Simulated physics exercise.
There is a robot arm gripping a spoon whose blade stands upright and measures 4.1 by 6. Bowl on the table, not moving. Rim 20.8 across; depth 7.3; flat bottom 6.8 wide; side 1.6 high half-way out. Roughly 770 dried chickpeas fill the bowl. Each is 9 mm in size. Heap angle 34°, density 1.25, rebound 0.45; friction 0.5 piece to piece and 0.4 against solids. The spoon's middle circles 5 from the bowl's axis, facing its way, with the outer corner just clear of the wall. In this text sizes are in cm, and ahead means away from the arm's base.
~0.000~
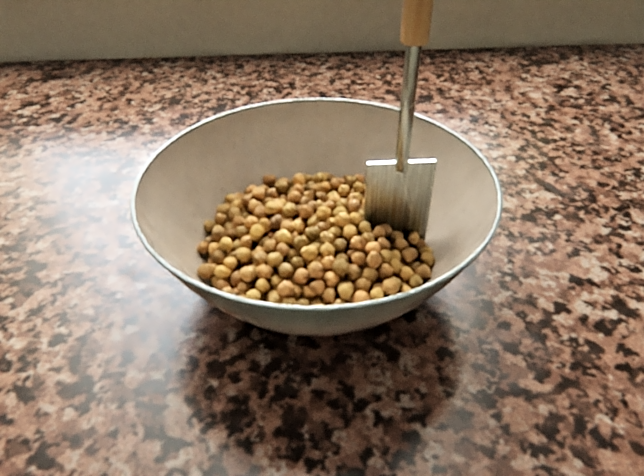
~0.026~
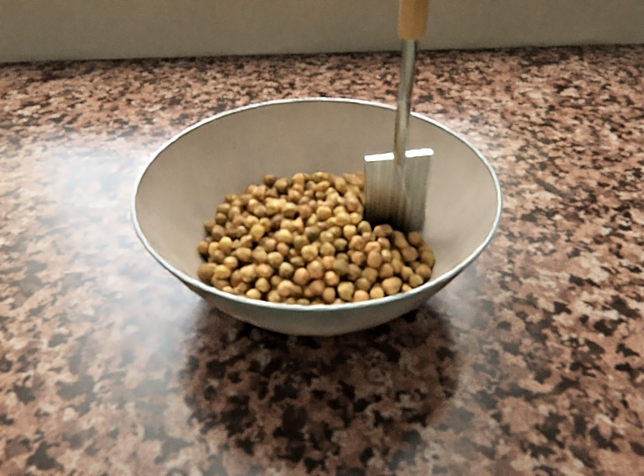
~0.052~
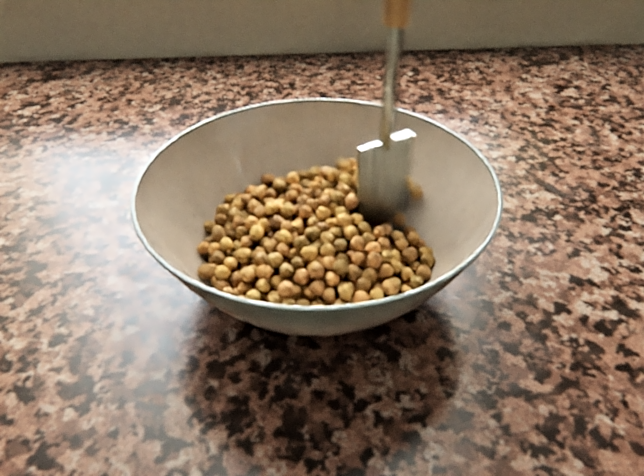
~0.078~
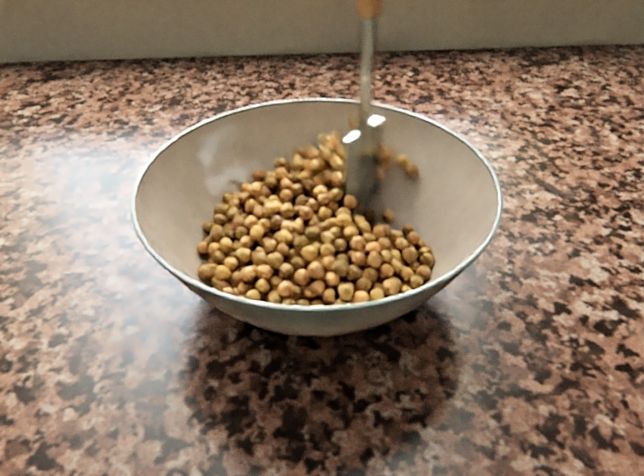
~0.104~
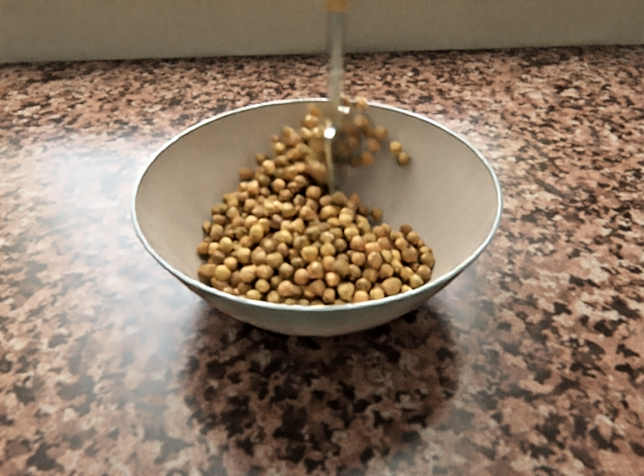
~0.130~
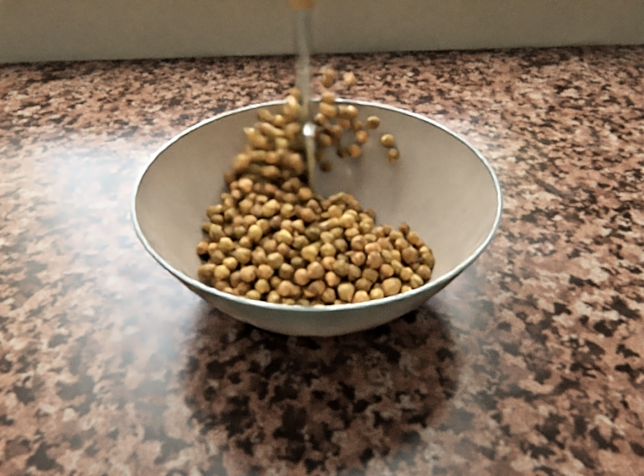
Flat metal blade on a wooden-handled tool sweeping leftward through a bowl of chickpeas, pushing them up toward the far rim.
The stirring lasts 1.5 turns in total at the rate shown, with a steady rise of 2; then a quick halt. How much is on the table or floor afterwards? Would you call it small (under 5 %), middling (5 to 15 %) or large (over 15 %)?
I would call it middling.
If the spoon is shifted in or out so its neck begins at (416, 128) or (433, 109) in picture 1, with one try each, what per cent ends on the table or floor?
Roughly 5 % and 0 %.
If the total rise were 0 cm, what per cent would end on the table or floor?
About 20 per cent.
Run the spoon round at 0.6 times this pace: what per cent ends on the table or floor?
Estimated share: Near 0 per cent.
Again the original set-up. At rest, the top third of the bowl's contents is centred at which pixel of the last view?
Close to (309, 233).
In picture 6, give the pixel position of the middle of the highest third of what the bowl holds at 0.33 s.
Near (319, 263).
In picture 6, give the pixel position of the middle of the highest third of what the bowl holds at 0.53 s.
I'd put it close to (330, 225).
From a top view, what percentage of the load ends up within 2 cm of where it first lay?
Near 45 % of the pieces.
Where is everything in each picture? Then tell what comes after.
The first frame shows spoon neck at (404, 139), 0° round; upper third of the load around (318, 230), from x 205 to 425, top at y 180; 772 in the bowl.
The second frame shows spoon neck at (402, 132), 7° round; upper third of the load around (320, 228), from x 205 to 425, top at y 175.
The third frame shows spoon neck at (388, 118), 28° round; upper third of the load around (320, 219), from x 205 to 425, top at y 165.
The fourth frame shows spoon neck at (365, 106), 50° round; upper third of the load around (318, 208), from x 205 to 425, top at y 125.
The fifth frame shows spoon neck at (336, 100), 73° round; upper third of the load around (310, 207), from x 205 to 425, top at y 100.
The sixth frame shows spoon neck at (305, 98), 95° round; upper third of the load around (289, 200), from x 205 to 425, top at y 75; 770 in the bowl, 2 in flight or on the tool.
After 0.33 s, 266° round, highest piece 10 above the table; 728 in the bowl, 19 on the table or floor, 25 in flight or on the tool.
After 0.53 s, 77° round, highest piece 8 above the table; 705 in the bowl, 61 on the table or floor, 6 in flight or on the tool.
After 0.82 s, 180° round, highest piece 6 above the table; 704 in the bowl, 68 on the table or floor.
After 1.52 s, 180° round, highest piece 6 above the table; 704 in the bowl, 68 on the table or floor.
At rest, 704 in the bowl, 68 on the table or floor. That is 9 % on the table or floor.
